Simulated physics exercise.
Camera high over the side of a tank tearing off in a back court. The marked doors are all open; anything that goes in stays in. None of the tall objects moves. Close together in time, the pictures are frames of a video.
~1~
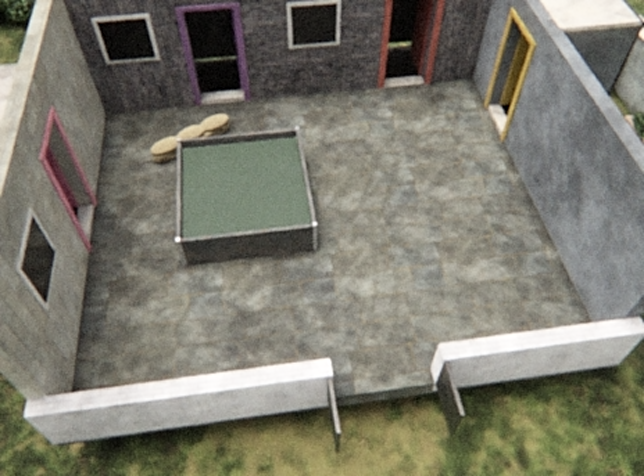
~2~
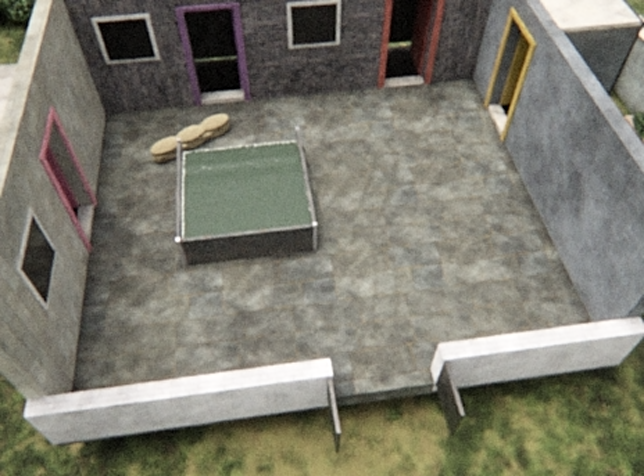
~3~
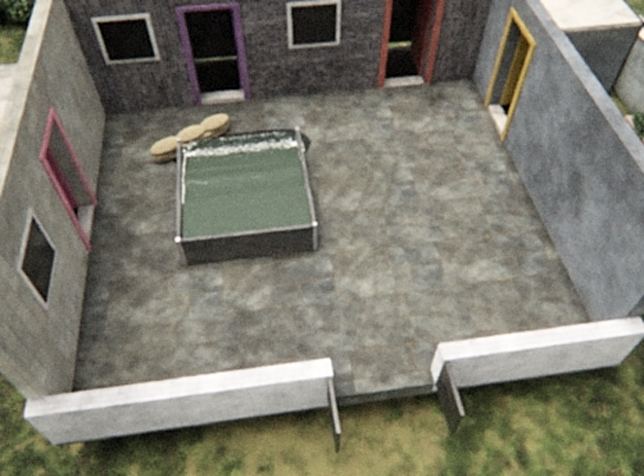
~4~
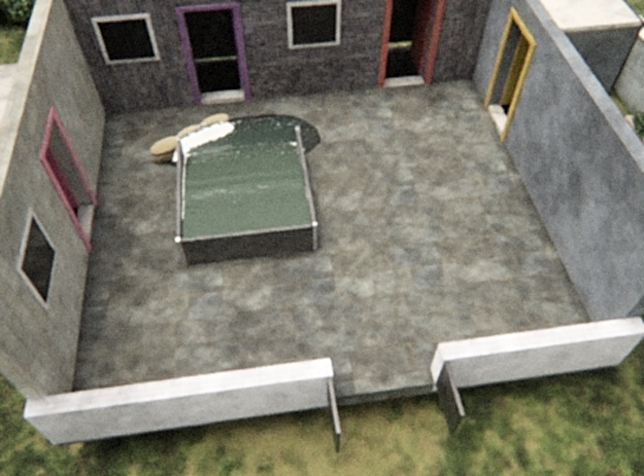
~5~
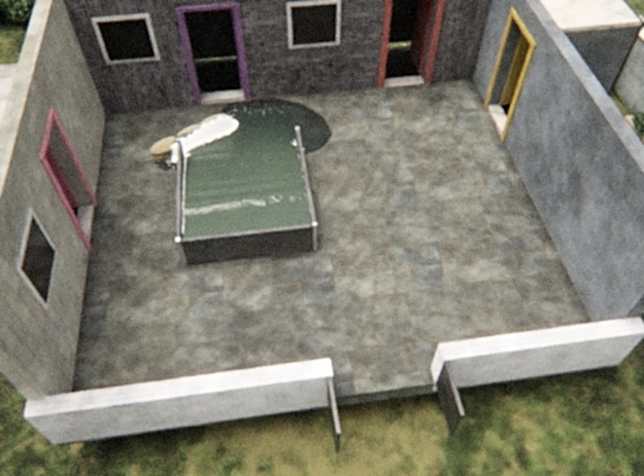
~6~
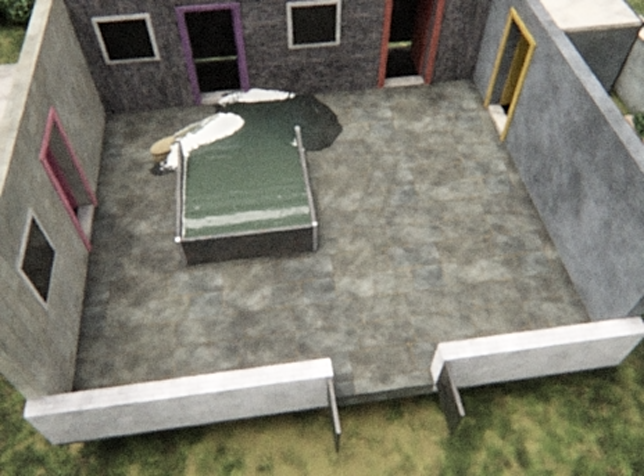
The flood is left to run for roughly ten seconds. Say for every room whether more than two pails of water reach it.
Red door: More than two buckets; pink door: No more than two buckets; purple door: More than two buckets; yellow door: More than two buckets.
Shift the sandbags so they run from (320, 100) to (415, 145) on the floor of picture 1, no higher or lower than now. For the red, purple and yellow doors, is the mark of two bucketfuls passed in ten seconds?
Well, the red door comes in short, while the purple door breaks the limit and the yellow door comes in short.
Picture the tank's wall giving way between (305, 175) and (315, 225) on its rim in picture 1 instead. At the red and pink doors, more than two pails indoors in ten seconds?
Lab note - red door tops the mark, pink door stays short of it.
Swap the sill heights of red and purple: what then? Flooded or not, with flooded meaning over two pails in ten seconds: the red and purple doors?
The red one falls short, the purple one exceeds it.
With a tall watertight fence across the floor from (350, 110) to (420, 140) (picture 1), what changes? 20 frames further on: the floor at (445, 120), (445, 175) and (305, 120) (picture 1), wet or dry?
Log, spots one to three: Swamped; swamped; swamped.
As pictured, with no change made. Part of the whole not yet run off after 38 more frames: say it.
Some 92 parts in a hundred have not run off.
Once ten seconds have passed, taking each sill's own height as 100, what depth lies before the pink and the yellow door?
Some 50 percent, then some 50 percent.
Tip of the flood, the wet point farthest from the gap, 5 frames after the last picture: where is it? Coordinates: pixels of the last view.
The farthest point of the front sits at (366, 93).
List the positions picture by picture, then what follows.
Still water in the open tank at (243, 183), in the first frame.
The front is at a hidden place, out from the gap on the open tank's far side, in the second frame.
Water pours out on the open tank's far side and has run to (303, 139), in the third frame.
The front is at (314, 133), out from the gap on the open tank's far side, in the fourth frame.
The front is at (294, 106), out from the gap on the open tank's far side, in the fifth frame.
Water pours out on the open tank's far side and has run to (306, 95), in the sixth frame.
A moment on, water covers 15 % of the floor; the red door not reached, the pink door not reached, the purple door over two buckets in, the yellow door not reached.
Next, water covers 25 % of the floor; the red door wet at the sill, nothing in, the pink door wet at the sill, nothing in, the purple door far over two buckets in, the yellow door not reached.
Then, water covers 45 % of the floor; the red door under two buckets in, the pink door under two buckets in, the purple door far over two buckets in, the yellow door under two buckets in.
Later, water covers 70 % of the floor; the red door over two buckets in, the pink door under two buckets in, the purple door far over two buckets in, the yellow door over two buckets in.
In the end, water covers 95 % of the floor; the red door over two buckets in, the pink door under two buckets in, the purple door far over two buckets in, the yellow door over two buckets in.
